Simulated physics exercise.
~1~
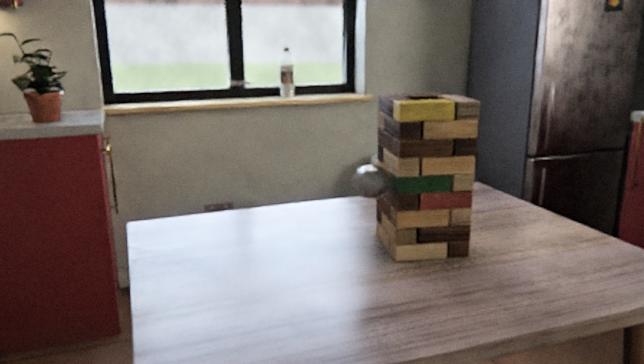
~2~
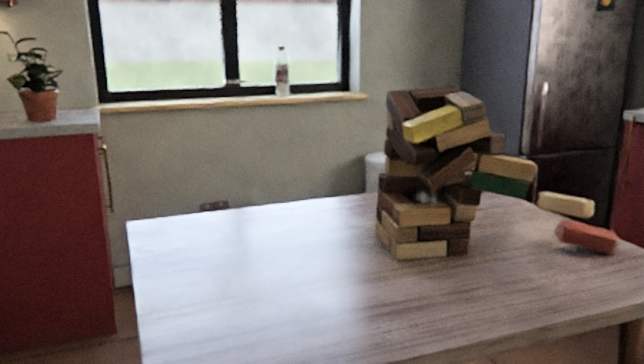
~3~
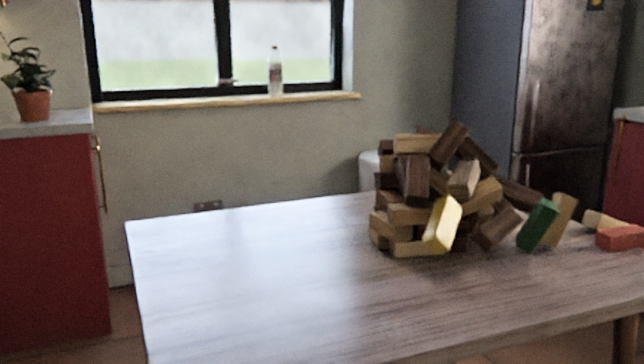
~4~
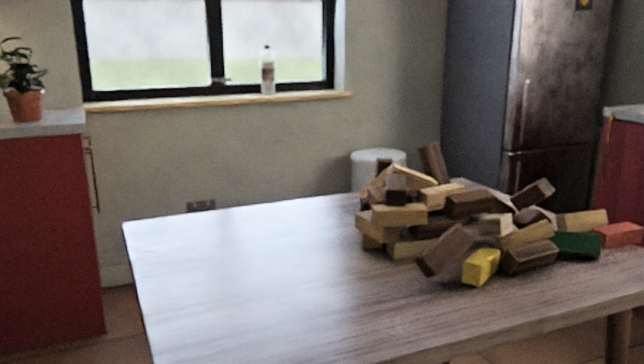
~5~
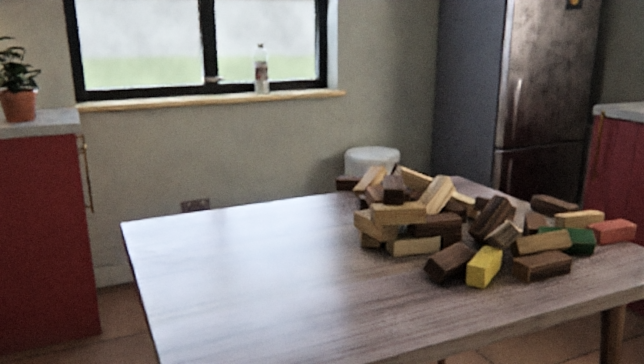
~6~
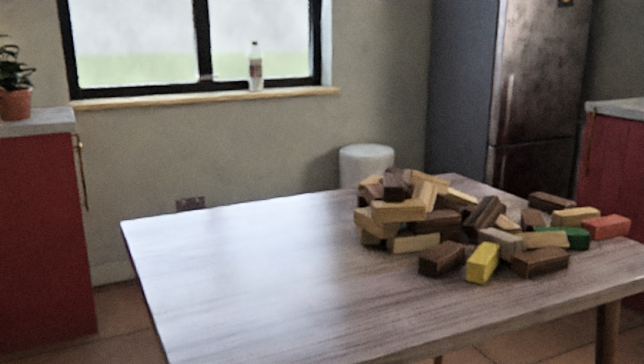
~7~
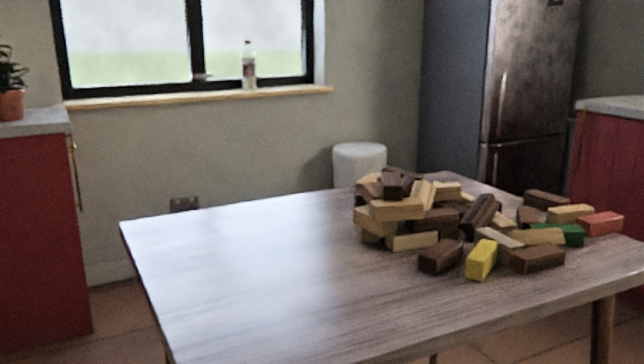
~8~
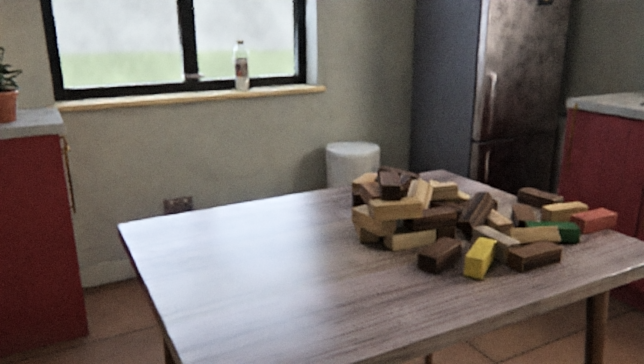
A tower of light and dark wooden blocks, with a few in yellow, green and red, stands on a wooden table in a kitchen, seen from slightly above as the view drifts sideways. Behind it are a window with a bottle on the sill, a potted plant at left and a dark fridge at right. A steel ball strikes the tower from the left, and the red and green blocks shoot out to the right. The upper layers twist and collapse, the yellow block tumbling down the front. The blocks settle in a heap, with the red one lying farthest right.
